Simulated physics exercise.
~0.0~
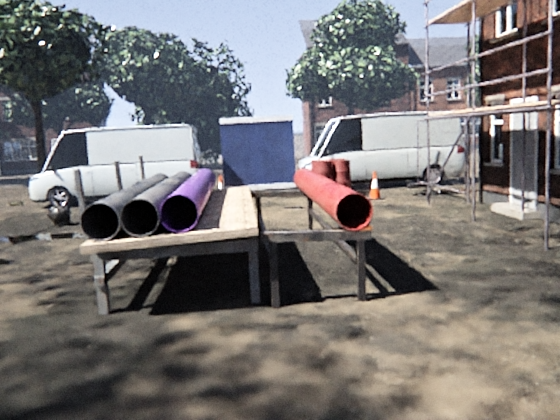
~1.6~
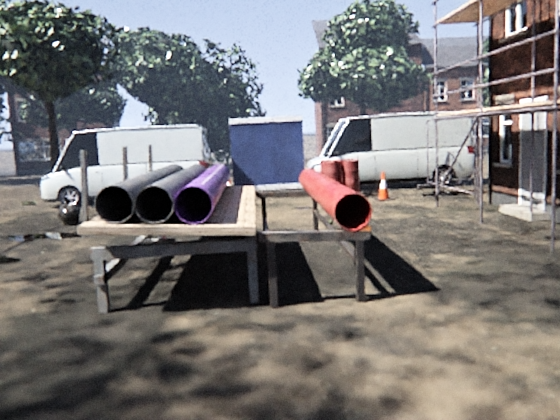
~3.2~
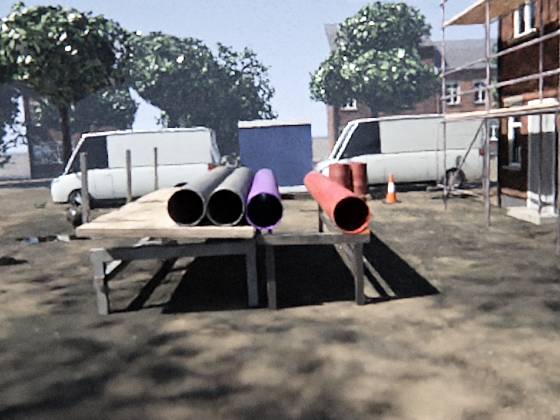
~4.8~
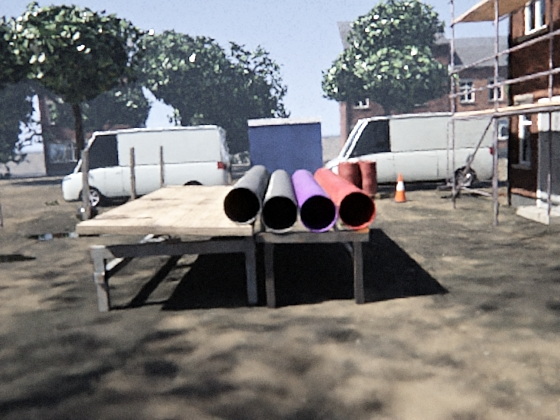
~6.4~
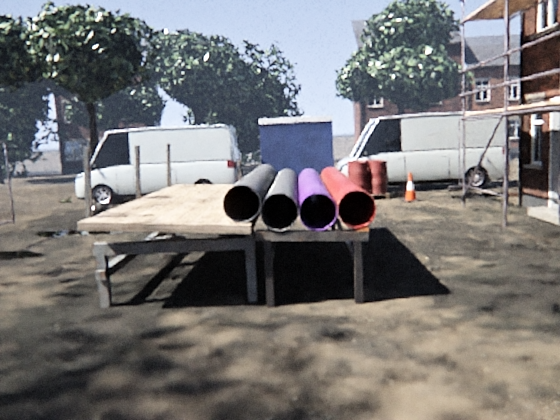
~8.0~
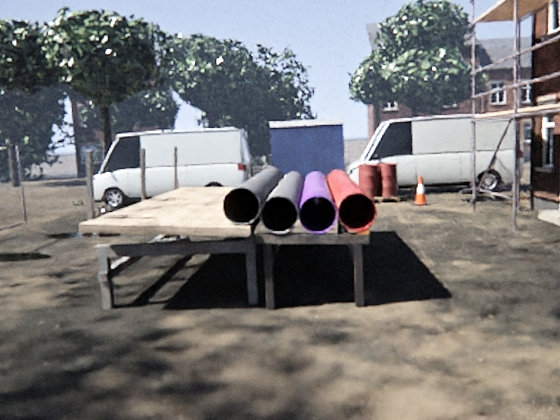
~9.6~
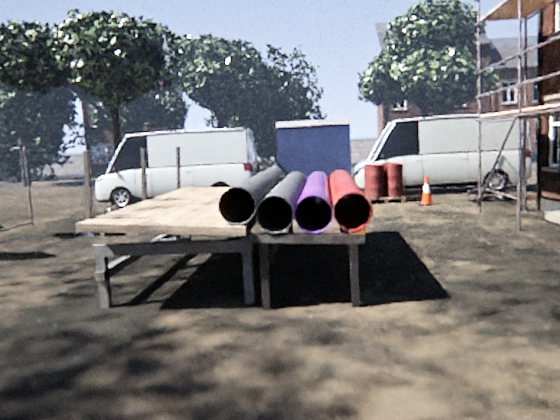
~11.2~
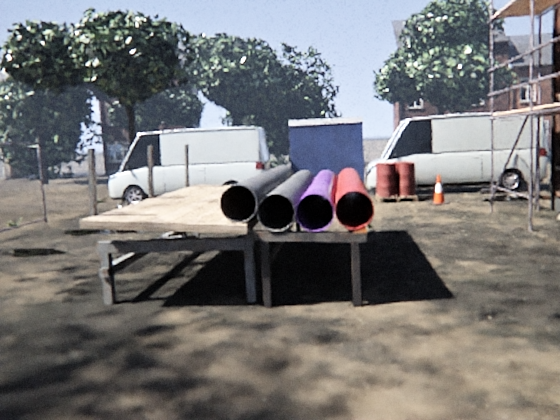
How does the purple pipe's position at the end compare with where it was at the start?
It starts on the wooden deck at the left, with a wide gap between it and the red pipe. By the end it is farther right, lying on the rack right beside the red pipe.
